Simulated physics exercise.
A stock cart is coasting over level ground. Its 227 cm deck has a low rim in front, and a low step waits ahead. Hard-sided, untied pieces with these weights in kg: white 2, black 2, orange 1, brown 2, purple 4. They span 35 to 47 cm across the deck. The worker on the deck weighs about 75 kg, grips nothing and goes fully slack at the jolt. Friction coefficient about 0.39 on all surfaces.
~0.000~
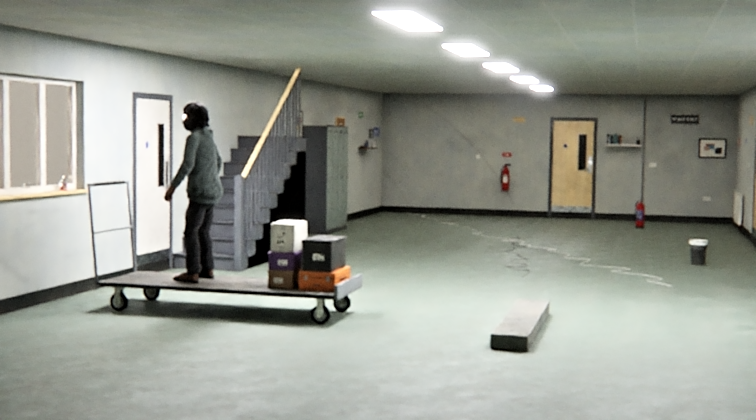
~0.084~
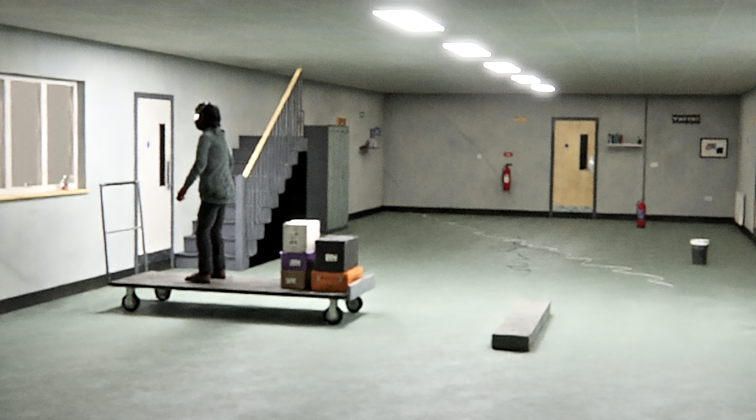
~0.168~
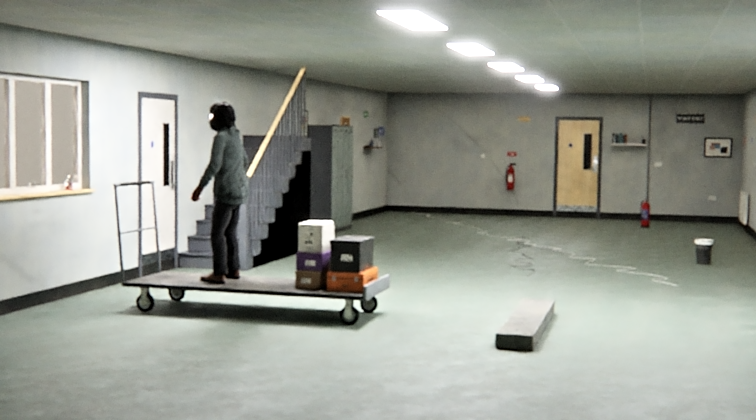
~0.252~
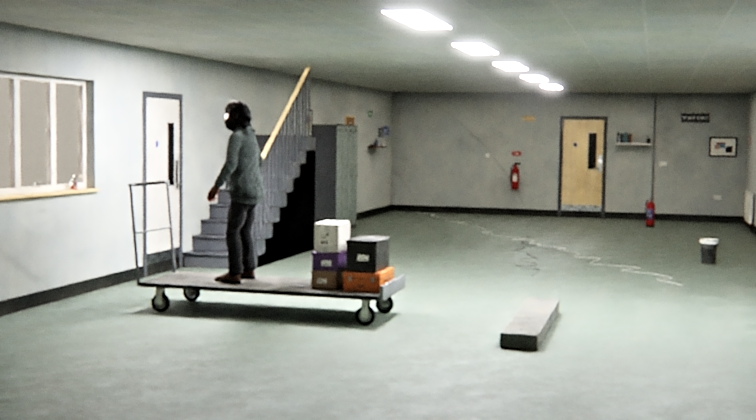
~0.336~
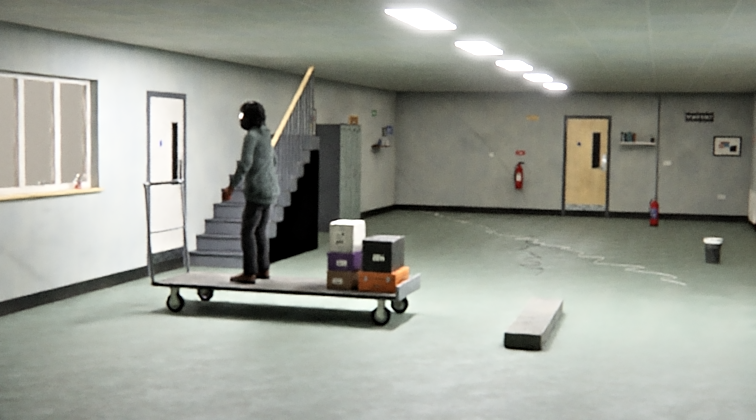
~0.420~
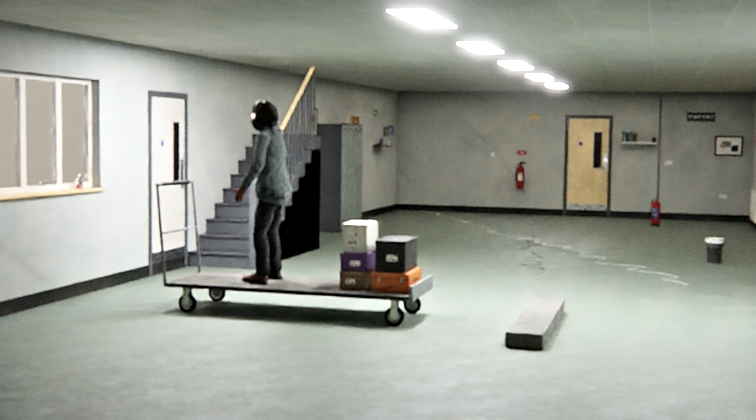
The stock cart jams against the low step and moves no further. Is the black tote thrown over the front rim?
The black tote comes off at this speed.
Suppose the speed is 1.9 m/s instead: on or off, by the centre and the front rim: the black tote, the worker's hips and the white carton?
In that case black off, hips on, white off.
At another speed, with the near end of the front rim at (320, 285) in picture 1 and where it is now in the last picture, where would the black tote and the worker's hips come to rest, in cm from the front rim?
Then black 80 past, hips 90 behind.
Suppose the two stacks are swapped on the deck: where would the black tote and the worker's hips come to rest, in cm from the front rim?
In that case black 30 behind, hips 90 behind.
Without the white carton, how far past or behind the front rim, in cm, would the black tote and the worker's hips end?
In that case black 50 past, hips 80 behind.
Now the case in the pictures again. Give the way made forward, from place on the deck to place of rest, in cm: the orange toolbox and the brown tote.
Orange 5, brown 10.
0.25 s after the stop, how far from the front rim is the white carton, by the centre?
Some 35 cm behind it.
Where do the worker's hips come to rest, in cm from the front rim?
Some 80 cm behind it.
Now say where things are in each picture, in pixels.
The first frame shows black tote (324, 253), brown tote (288, 277), rim corner (336, 296); 148 cm short of the stop.
The second frame shows black tote (337, 254), brown tote (300, 277), rim corner (349, 296); 137 cm short of the stop.
The third frame shows black tote (352, 254), brown tote (315, 277), rim corner (365, 296); 127 cm short of the stop.
The fourth frame shows black tote (368, 254), brown tote (331, 277), rim corner (381, 297); 116 cm short of the stop.
The fifth frame shows black tote (384, 254), brown tote (346, 277), rim corner (397, 297); 105 cm short of the stop.
The sixth frame shows black tote (397, 254), brown tote (359, 278), rim corner (411, 297); 95 cm short of the stop. Speed about 1.3 m/s.
The wheels strike at 1.16 s.
After 1.41 s the black tote is 4 cm behind the rim, tilted 5°, near (527, 260) in the last picture's view.
After 1.71 s the black tote is 12 cm past the rim, tilted 50°, near (546, 272) in the last picture's view.
After 2.16 s the black tote is 64 cm past the rim, tilted 180°, near (607, 316) in the last picture's view.
At rest, 3.0 s, past the rim, white carton and black tote; behind it, orange toolbox, brown tote, purple tote and the worker's hips.
